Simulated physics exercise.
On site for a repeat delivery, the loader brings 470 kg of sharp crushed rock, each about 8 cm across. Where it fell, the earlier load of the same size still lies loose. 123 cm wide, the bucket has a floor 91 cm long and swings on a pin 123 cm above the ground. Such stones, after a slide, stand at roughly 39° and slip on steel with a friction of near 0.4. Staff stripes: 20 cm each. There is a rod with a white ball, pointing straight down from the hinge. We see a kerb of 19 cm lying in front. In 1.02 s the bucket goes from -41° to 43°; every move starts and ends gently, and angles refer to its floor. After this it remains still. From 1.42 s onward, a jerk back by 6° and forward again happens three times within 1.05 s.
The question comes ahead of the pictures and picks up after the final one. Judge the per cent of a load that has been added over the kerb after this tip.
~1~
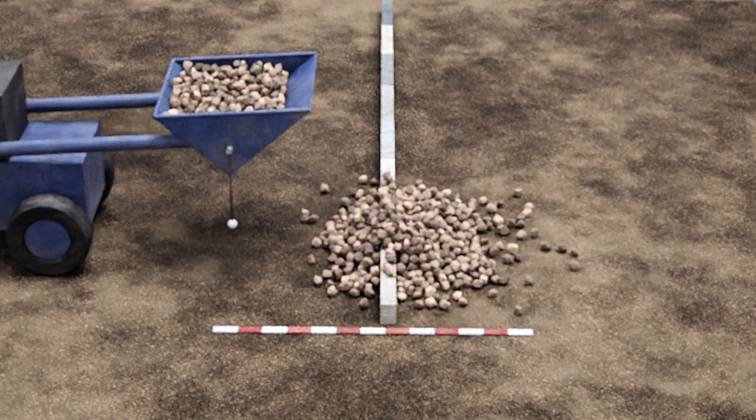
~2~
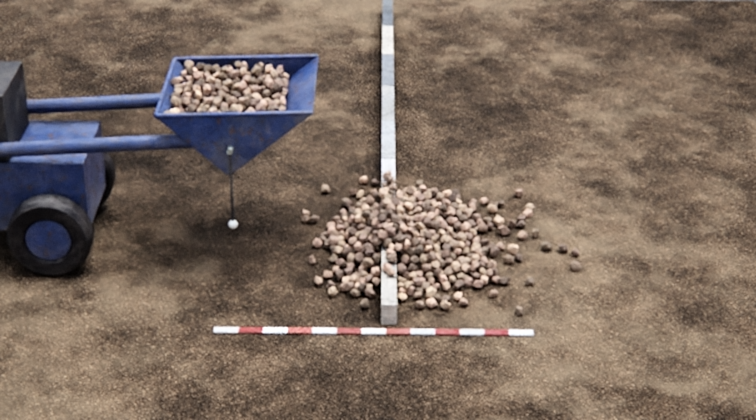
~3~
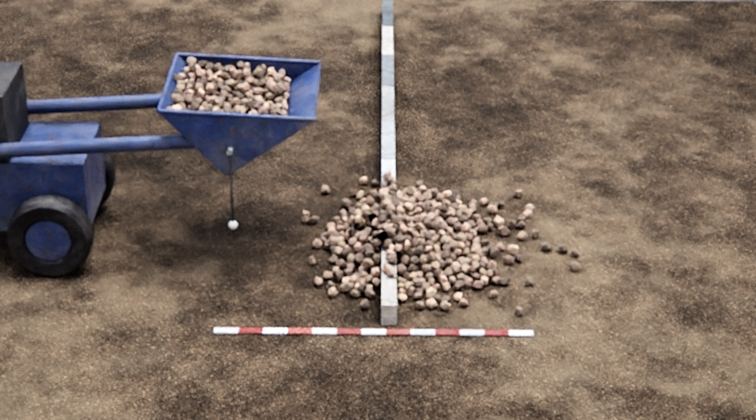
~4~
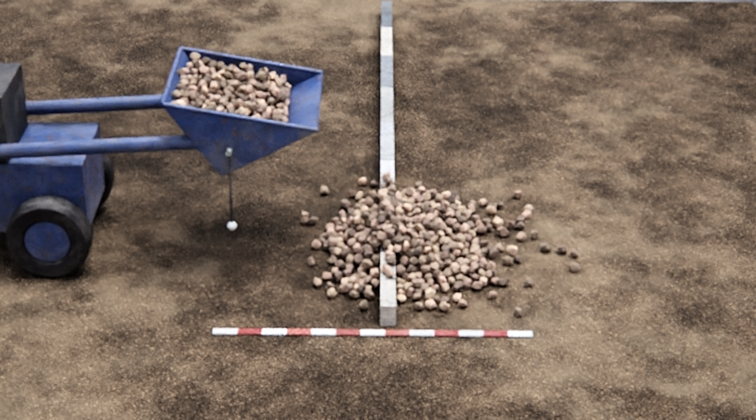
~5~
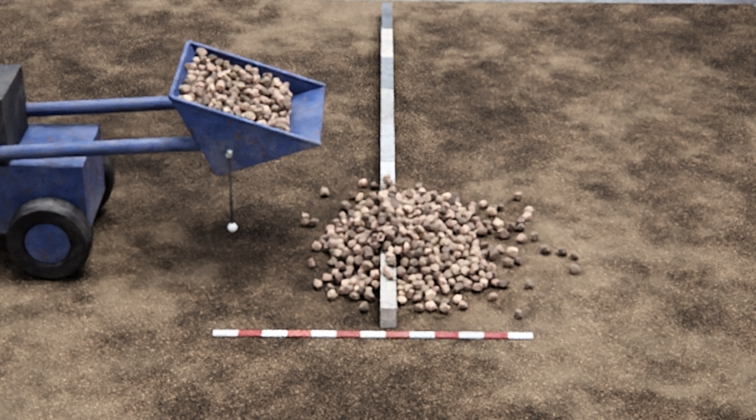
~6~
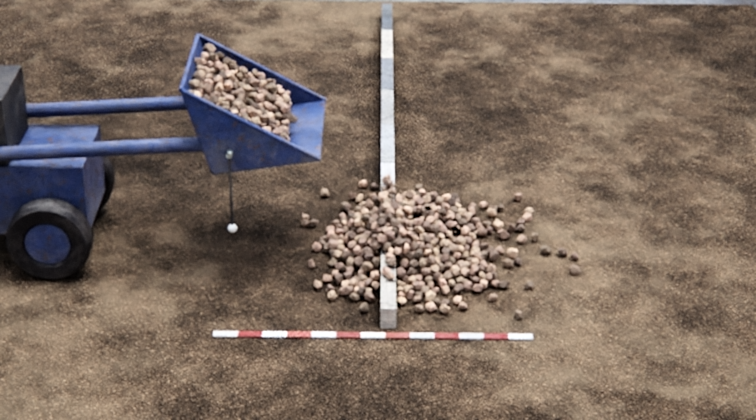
The added amount is roughly 0 per cent of a load.
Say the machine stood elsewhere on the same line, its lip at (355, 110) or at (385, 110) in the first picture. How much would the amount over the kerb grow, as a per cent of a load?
First place: Roughly 15 %; second place: Roughly 55 %.
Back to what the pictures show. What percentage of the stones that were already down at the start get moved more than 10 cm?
0 %.
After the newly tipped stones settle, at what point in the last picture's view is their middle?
The middle ends up near (329, 232).
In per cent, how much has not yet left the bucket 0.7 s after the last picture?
Estimate: 65 % remaining inside, roughly.
Then, 0.3 s after the last picture the floor is at 29°; in per cent of one load, 100 in the bucket, 33 on this side of the kerb, 67 over the kerb; the foremost stones are at (545, 236).
Then, 0.7 s after the last picture the floor is at 43°; in per cent of one load, 66 in the bucket, 67 on this side of the kerb, 67 over the kerb; the foremost stones are at (545, 236).
Then, 2.5 s after the last picture the floor is at 43°; in per cent of one load, 0 in the bucket, 133 on this side of the kerb, 67 over the kerb; the foremost stones are at (545, 236).
Then, 5.3 s after the last picture the floor is at 43°; in per cent of one load, 0 in the bucket, 133 on this side of the kerb, 67 over the kerb; the foremost stones are at (545, 236). Net gain over the kerb, 0.
